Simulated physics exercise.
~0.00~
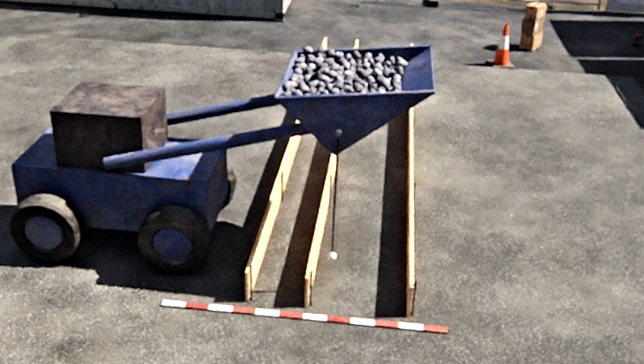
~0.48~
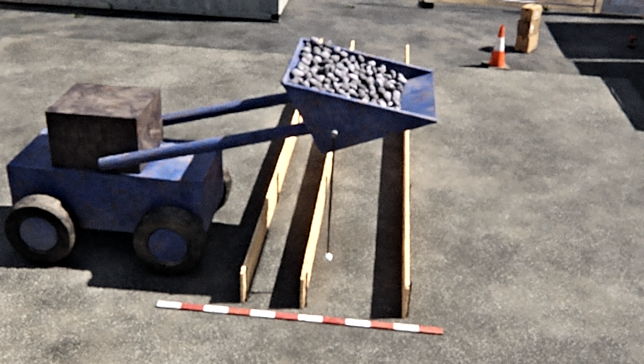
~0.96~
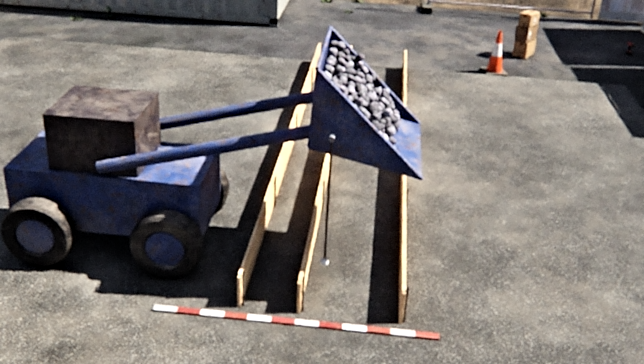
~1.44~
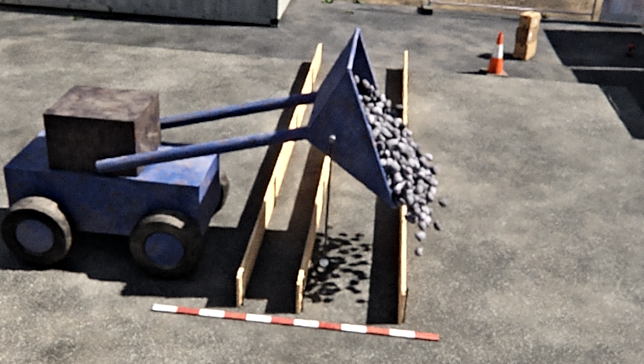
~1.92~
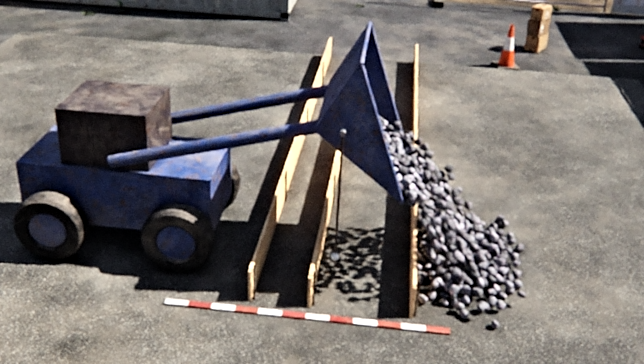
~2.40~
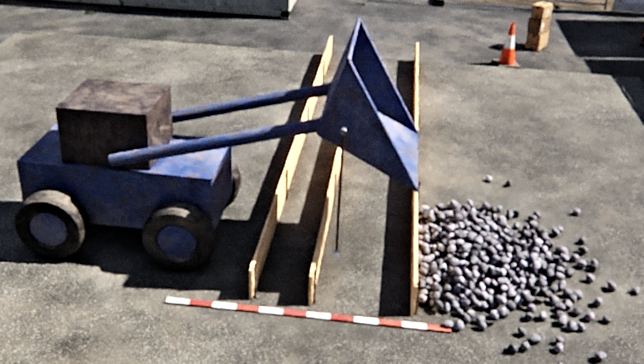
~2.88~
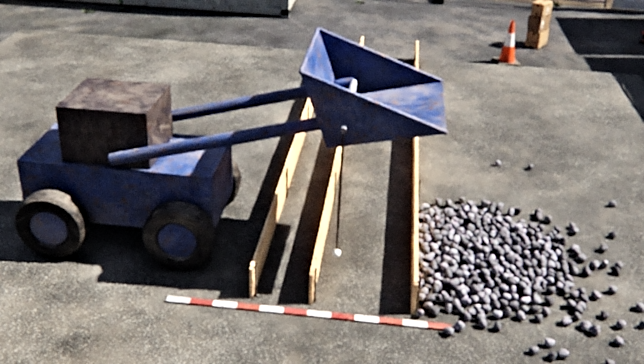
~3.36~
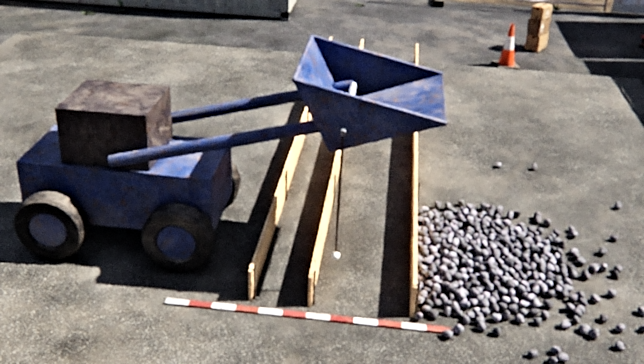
On a paved yard, a blue loader tips grey stones beyond the last plank and levels its emptied bucket.
